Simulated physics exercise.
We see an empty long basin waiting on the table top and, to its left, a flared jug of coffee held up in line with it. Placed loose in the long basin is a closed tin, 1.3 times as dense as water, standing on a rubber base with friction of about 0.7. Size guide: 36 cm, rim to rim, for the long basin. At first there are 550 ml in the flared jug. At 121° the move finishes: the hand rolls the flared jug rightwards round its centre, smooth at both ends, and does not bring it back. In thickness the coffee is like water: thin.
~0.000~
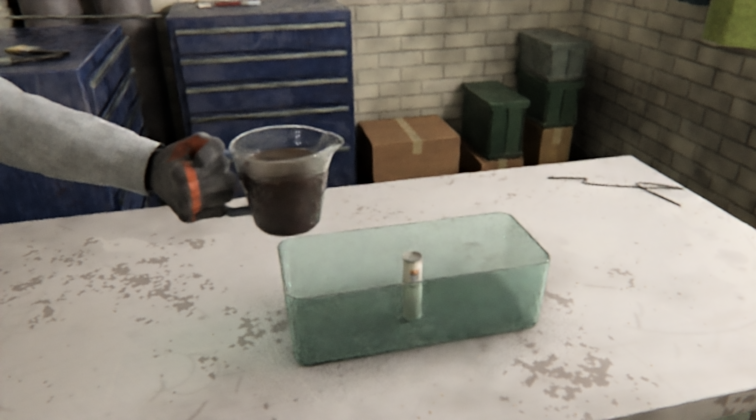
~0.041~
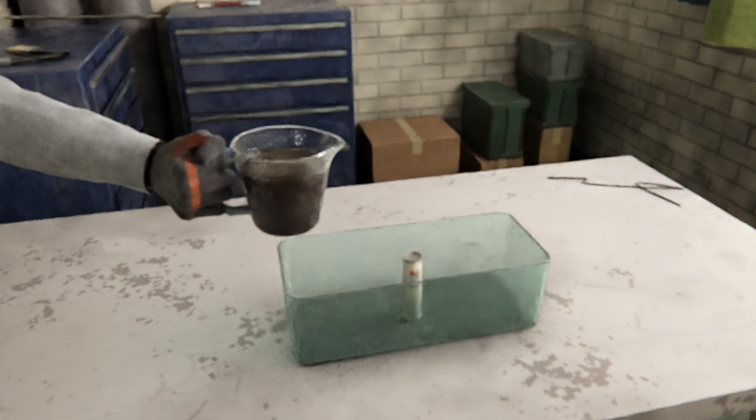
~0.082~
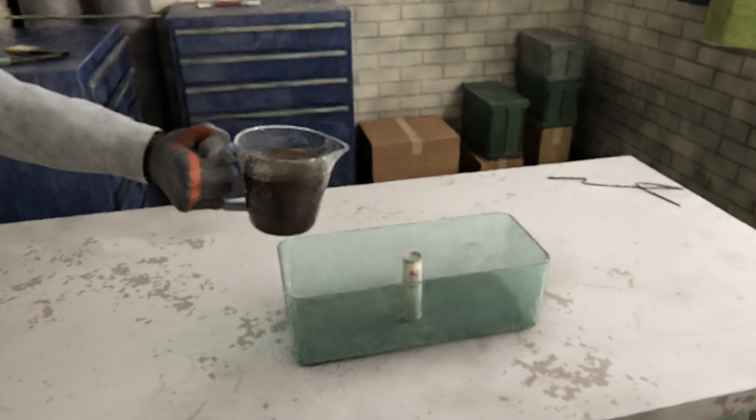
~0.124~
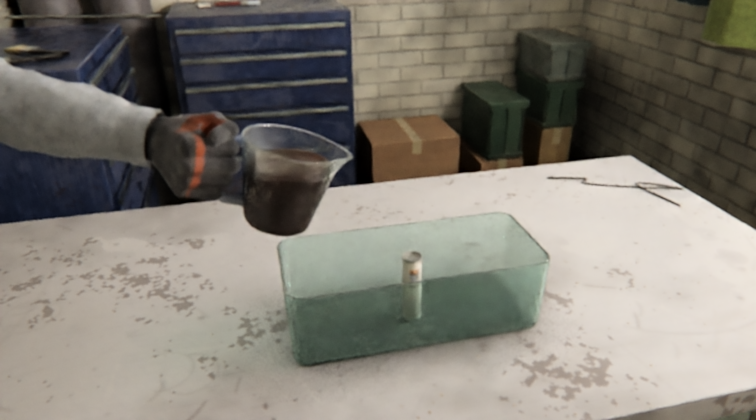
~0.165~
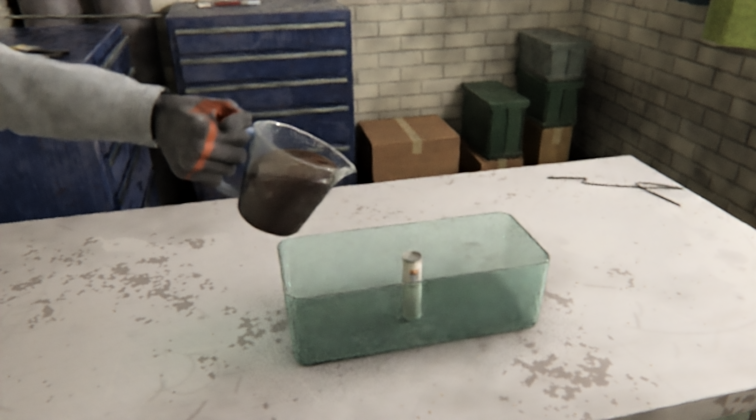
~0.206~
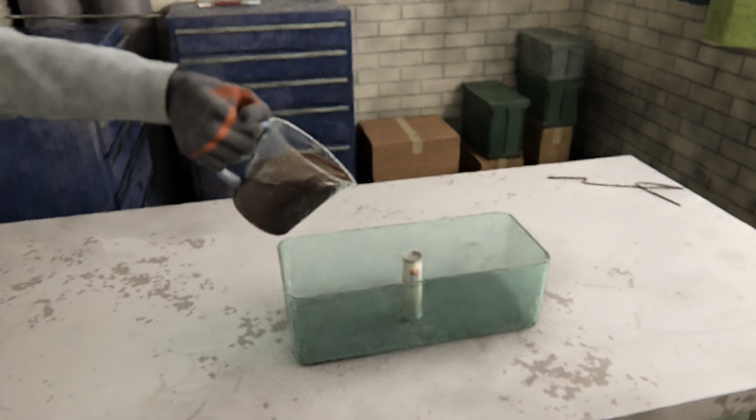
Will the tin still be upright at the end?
It manages to stay erect.
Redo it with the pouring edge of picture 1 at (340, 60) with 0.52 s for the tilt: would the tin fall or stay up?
Then it tips over.
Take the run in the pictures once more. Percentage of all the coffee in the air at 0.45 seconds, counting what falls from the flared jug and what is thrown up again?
Around 24 in a hundred.
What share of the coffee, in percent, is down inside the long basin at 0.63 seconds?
Around 96 per cent of the whole.
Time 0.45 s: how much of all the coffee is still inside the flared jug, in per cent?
Close to 28 in a hundred.
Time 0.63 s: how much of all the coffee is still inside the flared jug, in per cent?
Around 0 in a hundred.
Then, 0.45 s in, the tilt is 116° and 28 per cent is still to pour; the tin stands where it began.
Then, 0.63 s in, the tilt is 121° and 0 per cent is still to pour; the tin stands where it began.
Then, 0.82 s in, the tilt is 121° and 0 per cent is still to pour; the tin stands where it began.
Then, 1.02 s in, the tilt is 121° and 0 per cent is still to pour; the tin stands where it began.
Finally, the tin stands where it began.
